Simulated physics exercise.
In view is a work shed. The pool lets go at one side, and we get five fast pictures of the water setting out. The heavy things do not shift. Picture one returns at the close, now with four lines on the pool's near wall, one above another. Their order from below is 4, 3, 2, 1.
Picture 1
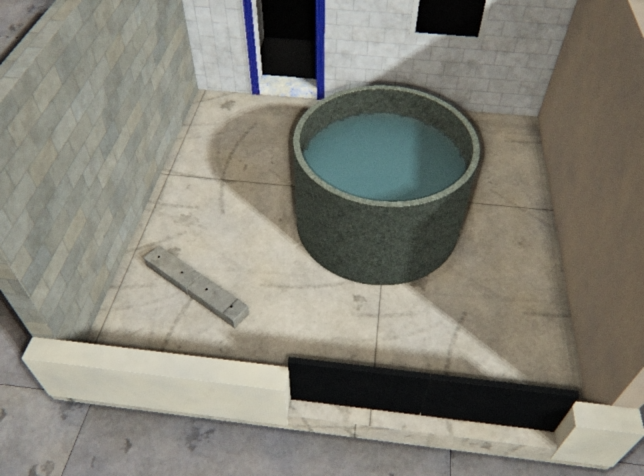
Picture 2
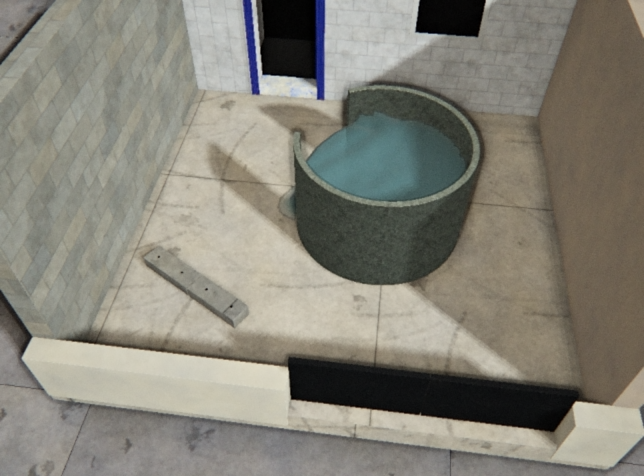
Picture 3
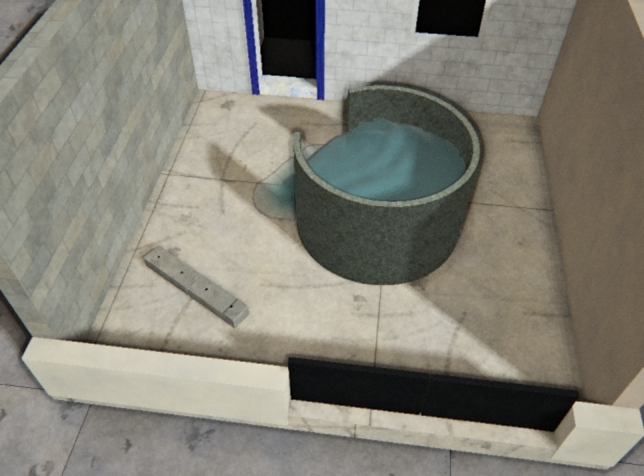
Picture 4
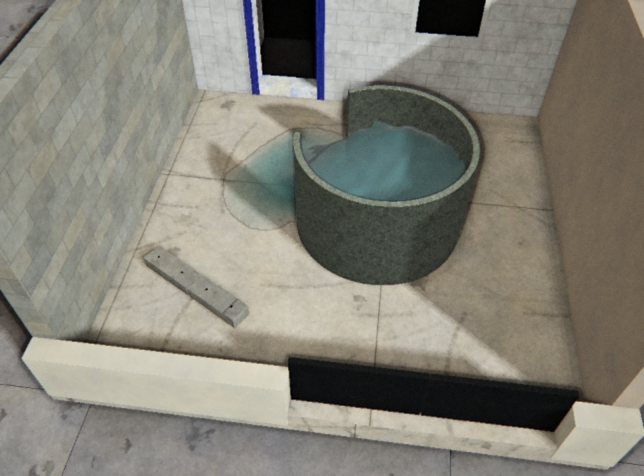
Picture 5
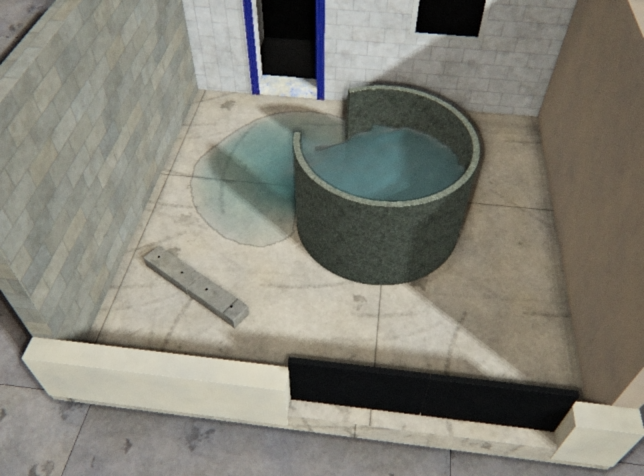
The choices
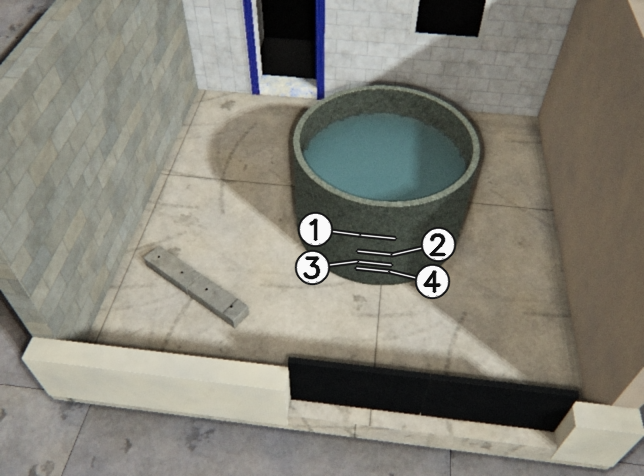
A small work shed with a stained pale floor is seen from above by a still camera. A round, dark grey-green pool of blue water stands right of centre, near a blue-framed doorway in the white back wall, with a grey slab lying at left and a black gate in the low cream front wall. A gap opens in the pool's left side, and water pours out, spreading leftward across the floor in a widening rounded sheet.
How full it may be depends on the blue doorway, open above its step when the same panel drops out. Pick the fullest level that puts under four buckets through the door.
The limit is 2.
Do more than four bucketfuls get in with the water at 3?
No, not at all.
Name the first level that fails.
Level 1.
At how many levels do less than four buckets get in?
Three of the four.
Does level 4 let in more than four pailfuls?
No.
On the marked copy, 1 at (376, 236); 2 at (375, 252); 3 at (374, 263); 4 at (373, 269); from the bottom up 4, 3, 2, 1.
With 1, about 8 bucketfuls get in.
With 2, a bucket or two gets in.
With 3, nothing gets over.
With 4, nothing gets over.
